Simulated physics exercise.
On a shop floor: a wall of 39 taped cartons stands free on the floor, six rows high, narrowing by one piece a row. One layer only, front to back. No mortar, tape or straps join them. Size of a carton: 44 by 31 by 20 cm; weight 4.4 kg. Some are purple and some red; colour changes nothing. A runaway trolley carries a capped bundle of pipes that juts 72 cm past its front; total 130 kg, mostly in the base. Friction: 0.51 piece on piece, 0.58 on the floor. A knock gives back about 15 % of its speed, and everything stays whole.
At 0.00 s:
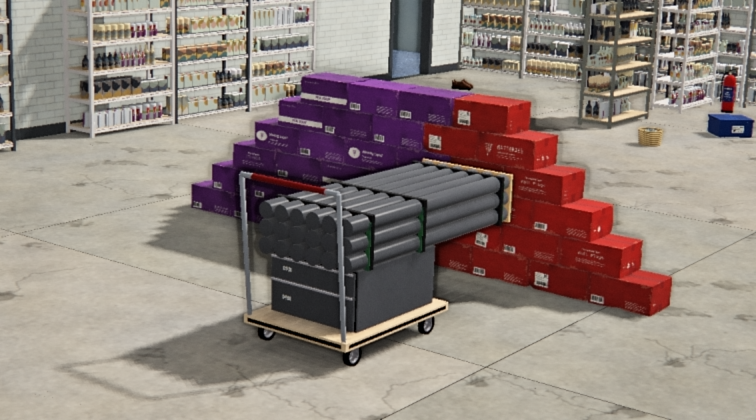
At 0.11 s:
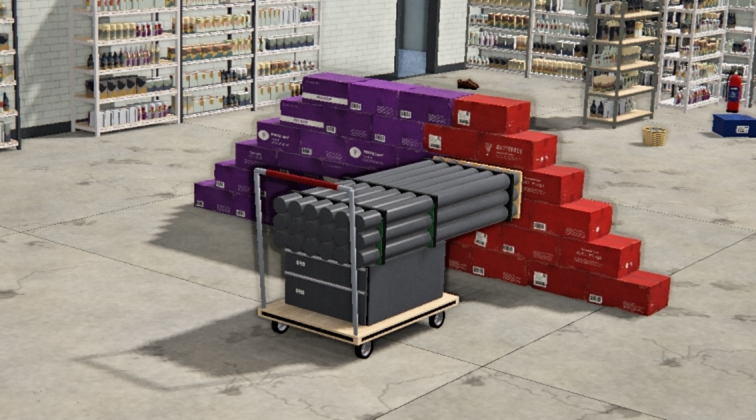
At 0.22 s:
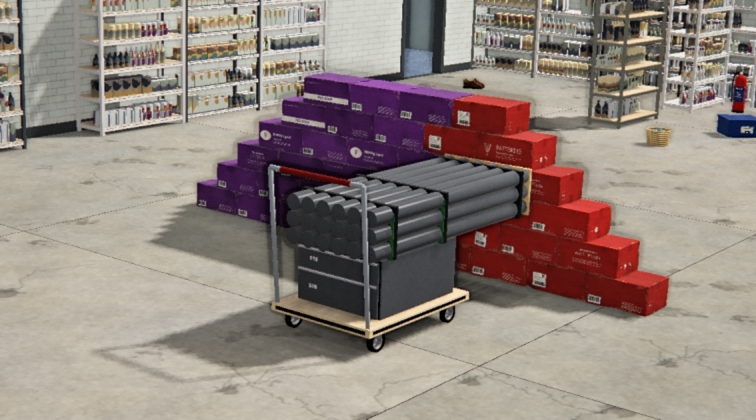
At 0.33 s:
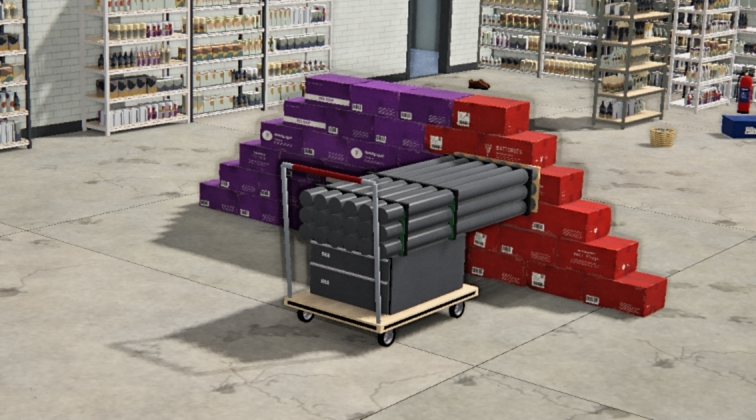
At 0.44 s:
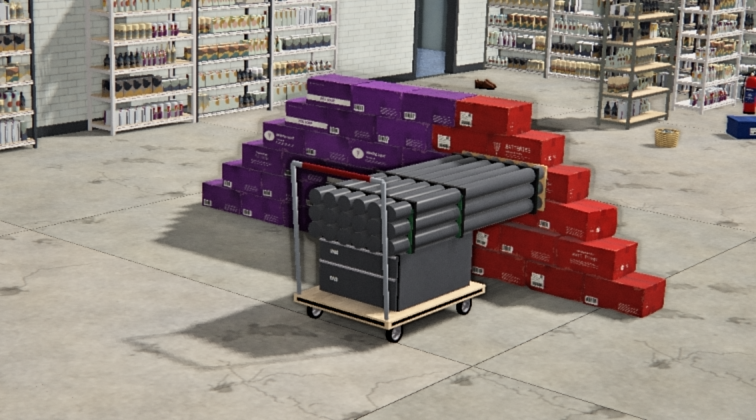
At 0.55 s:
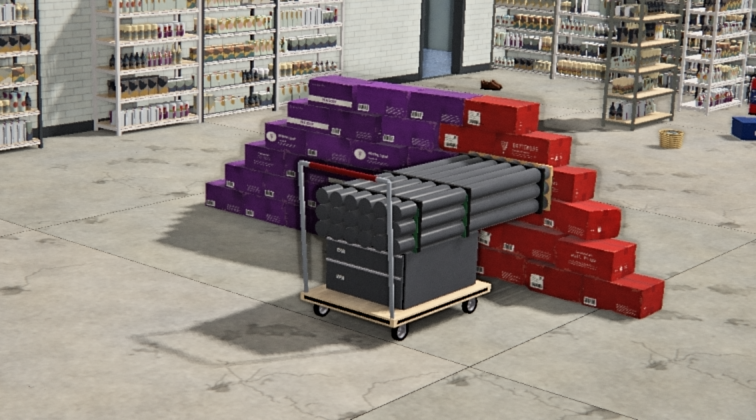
A flatbed trolley loaded with dark boxes and a bundle of long grey tubes rolls toward a stepped wall of purple and red cartons on a shop floor. The tubes' front end meets the red side and pushes in, and several red cartons shift slightly out of line.
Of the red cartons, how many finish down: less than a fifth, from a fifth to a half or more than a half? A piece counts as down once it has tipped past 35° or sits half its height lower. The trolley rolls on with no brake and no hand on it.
It comes to more than a half.
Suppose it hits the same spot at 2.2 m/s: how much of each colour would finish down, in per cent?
Then purple 20, red 50 per cent.
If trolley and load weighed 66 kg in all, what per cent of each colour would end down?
In that case purple 0, red 0 per cent.
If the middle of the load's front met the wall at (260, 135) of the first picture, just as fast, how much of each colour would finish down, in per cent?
In that case purple 30, red 0 per cent.
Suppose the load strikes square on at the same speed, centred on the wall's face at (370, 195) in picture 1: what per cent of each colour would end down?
In that case purple 0, red 0 per cent.
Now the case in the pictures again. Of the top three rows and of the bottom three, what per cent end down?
Top 60, bottom 20 per cent.
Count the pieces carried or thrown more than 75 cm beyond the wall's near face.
About 12.
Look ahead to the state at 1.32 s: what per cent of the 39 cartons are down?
At that moment 40 per cent.
By 0.92 s, load 33 cm past the wall's line, still rolling; none of the 15 red cartons down (0 of 39 in all colours); top red carton tilted 20°.
By 1.32 s, load 46 cm past the wall's line, still rolling; 11 of the 15 red cartons down (15 of 39 in all colours); top red carton tilted 52°, 40 cm lower.
By 1.90 s, load 60 cm past the wall's line, still rolling; 11 of the 15 red cartons down (15 of 39 in all colours); top red carton tilted 25°, 91 cm lower.
When it is over (3.3 s), load 68 cm past the wall's line, stopped; 11 of the 15 red cartons down (15 of 39 in all colours); top red carton upside down; top purple carton unmoved. That is 73 per cent. In pixels of the last frame, middles, top red carton near (529, 167), top purple carton near (343, 93).
